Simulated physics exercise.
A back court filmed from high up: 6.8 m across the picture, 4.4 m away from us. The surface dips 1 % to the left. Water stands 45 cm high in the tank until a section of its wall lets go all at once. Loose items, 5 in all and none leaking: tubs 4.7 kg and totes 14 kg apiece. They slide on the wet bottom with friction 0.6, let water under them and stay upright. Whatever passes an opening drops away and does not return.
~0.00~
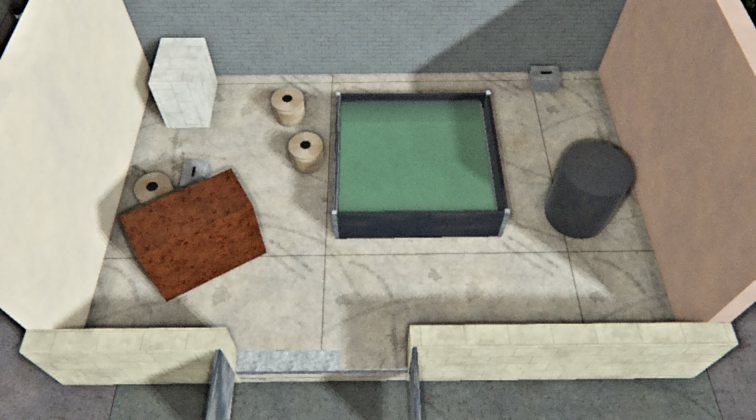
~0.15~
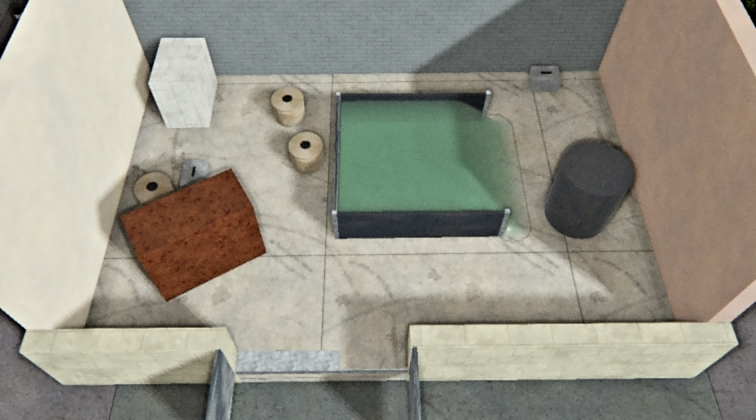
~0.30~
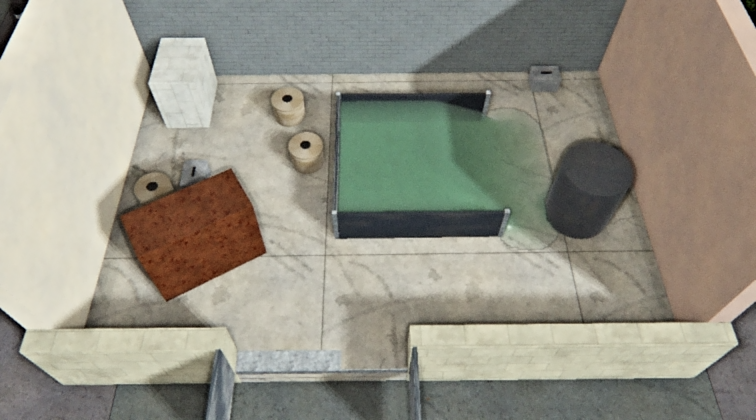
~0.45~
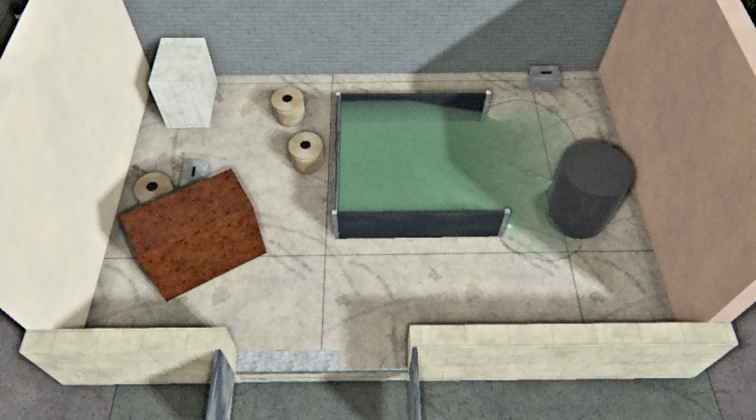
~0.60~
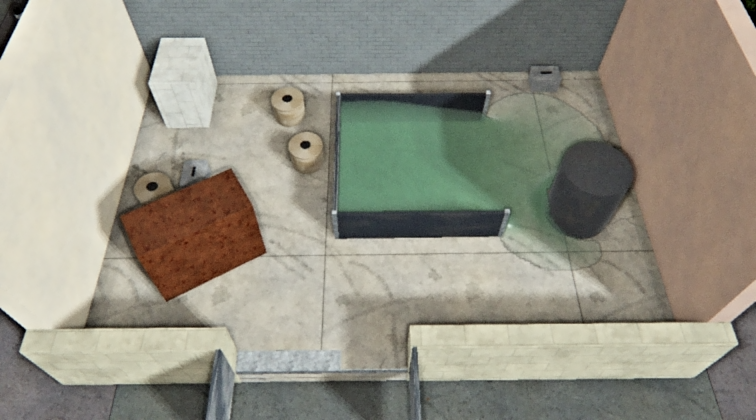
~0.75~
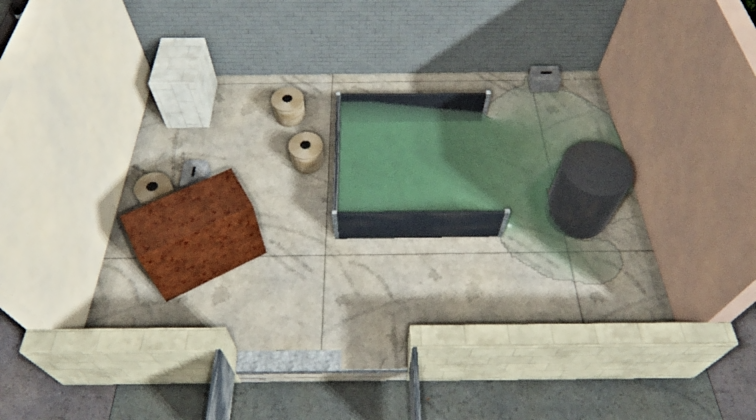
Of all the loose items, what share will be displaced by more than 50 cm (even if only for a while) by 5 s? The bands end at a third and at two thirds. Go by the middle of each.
It is between one and two thirds.
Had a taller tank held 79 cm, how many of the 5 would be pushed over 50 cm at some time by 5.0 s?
In that case 3 of them.
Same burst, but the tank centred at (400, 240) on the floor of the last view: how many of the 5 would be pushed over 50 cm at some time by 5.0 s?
In that case 1 of them.
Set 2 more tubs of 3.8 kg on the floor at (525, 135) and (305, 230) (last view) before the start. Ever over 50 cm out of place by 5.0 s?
In that order: Past it, under.
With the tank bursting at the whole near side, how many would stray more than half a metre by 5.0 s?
Then 0.
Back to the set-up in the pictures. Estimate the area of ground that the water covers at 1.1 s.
Some 9.5 m2.
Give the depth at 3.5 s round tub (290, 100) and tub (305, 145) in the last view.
About 1 and 0 cm.
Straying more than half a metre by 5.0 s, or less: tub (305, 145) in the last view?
Answer: Less.
After 1.1 s 0 of 5 are over 50 cm from their spots; 0 afloat.
After 2.2 s 0 of 5 are over 50 cm from their spots; 0 afloat.
After 3.5 s 1 of 5 are over 50 cm from their spots; 0 afloat.
After 5.0 s 2 of 5 are over 50 cm from their spots, and 2 have been at some point; 0 afloat.
